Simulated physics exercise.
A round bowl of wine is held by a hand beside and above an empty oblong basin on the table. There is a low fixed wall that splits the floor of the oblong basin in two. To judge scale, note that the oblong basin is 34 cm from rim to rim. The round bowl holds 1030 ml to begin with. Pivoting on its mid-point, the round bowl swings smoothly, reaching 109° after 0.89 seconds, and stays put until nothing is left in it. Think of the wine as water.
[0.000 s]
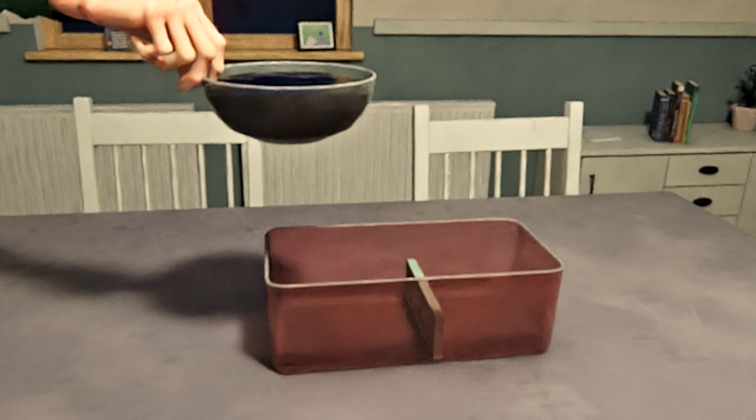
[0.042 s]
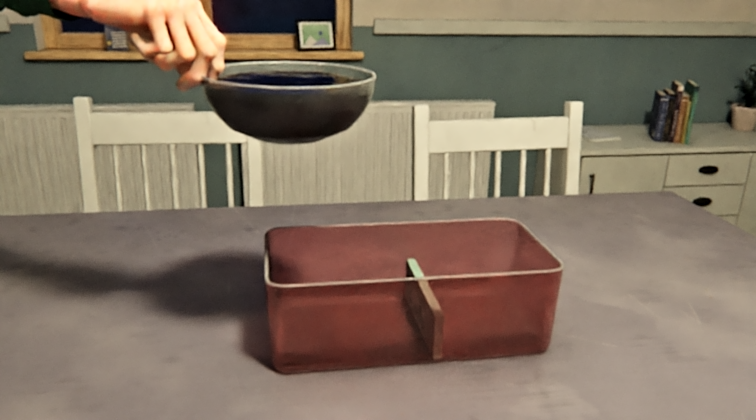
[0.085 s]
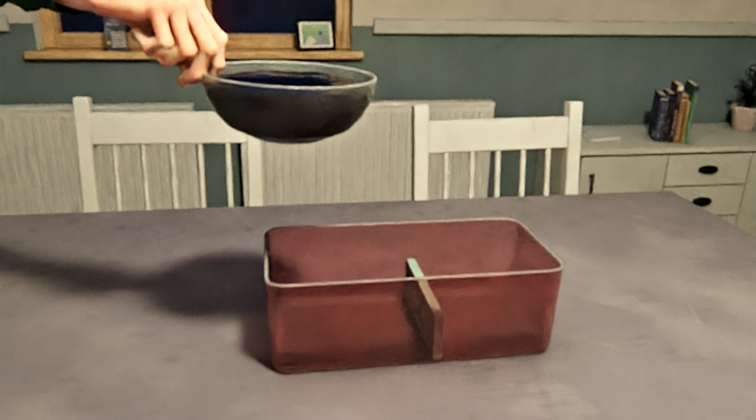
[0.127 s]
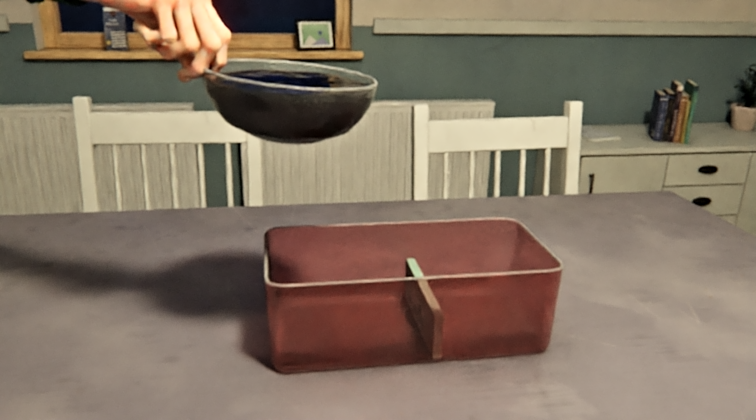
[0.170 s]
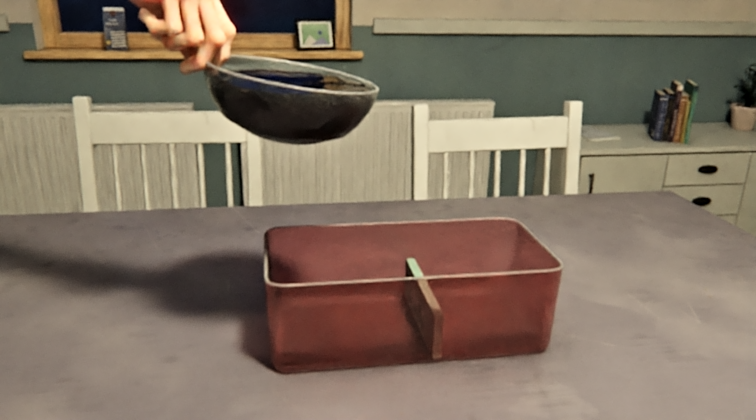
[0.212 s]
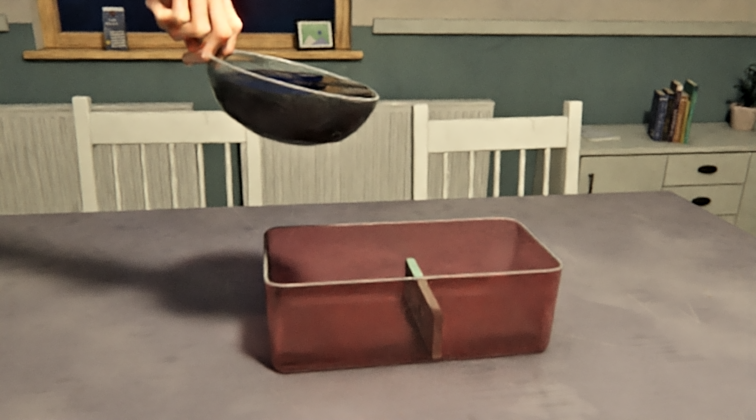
The footage shows a hand holding a round, dark bowl of wine above a table with an empty reddish oblong basin split by a low wall; the hand gradually tilts the bowl, lowering its right side slightly.
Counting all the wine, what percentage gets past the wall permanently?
The share past the wall is about 44 per cent.
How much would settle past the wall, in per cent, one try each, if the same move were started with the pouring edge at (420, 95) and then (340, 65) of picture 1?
Respectively about 75 and 10 percent.
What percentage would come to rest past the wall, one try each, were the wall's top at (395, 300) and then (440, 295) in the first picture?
In order, 70 and 25 per cent.
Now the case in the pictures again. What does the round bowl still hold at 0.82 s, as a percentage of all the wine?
About 0 percent.
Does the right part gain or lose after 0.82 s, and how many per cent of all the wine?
Looks like it went upward, around 3 per cent.
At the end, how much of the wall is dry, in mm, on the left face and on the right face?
Roughly 40 mm on the left side and roughly 38 mm on the right.
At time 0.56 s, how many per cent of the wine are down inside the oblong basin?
About 26 per cent.
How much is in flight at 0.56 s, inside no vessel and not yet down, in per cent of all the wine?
Estimate: Some 56 % of the total.
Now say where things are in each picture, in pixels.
Tilt 0°; pouring edge (374, 75); surface from (206, 84) to (369, 83); the oblong basin's rim runs from (266, 256) to (539, 243); the wall's top is at (424, 286), in the first picture.
Tilt 1°; pouring edge (374, 76); surface from (206, 83) to (369, 83), in the second picture.
Tilt 2°; pouring edge (374, 78); surface from (207, 81) to (370, 84), in the third picture.
Tilt 5°; pouring edge (375, 83); surface from (207, 79) to (371, 86), in the fourth picture.
Tilt 10°; pouring edge (376, 89); surface from (210, 78) to (372, 88), in the fifth picture.
Tilt 15°; pouring edge (376, 96); surface from (213, 77) to (375, 90), in the sixth picture.
By 0.56 s the tilt is 77° and 20 per cent is still to pour, 5 is left of the wall and 20 right of it.
By 0.82 s the tilt is 108° and 0 per cent is still to pour, 49 is left of the wall and 41 right of it.
By 1.10 s the tilt is 109° and 0 per cent is still to pour, 51 is left of the wall and 44 right of it.
By 1.39 s the tilt is 109° and 0 per cent is still to pour, 51 is left of the wall and 44 right of it.
At rest 51 per cent lies left of the wall, 44 right of it and 4 outside.
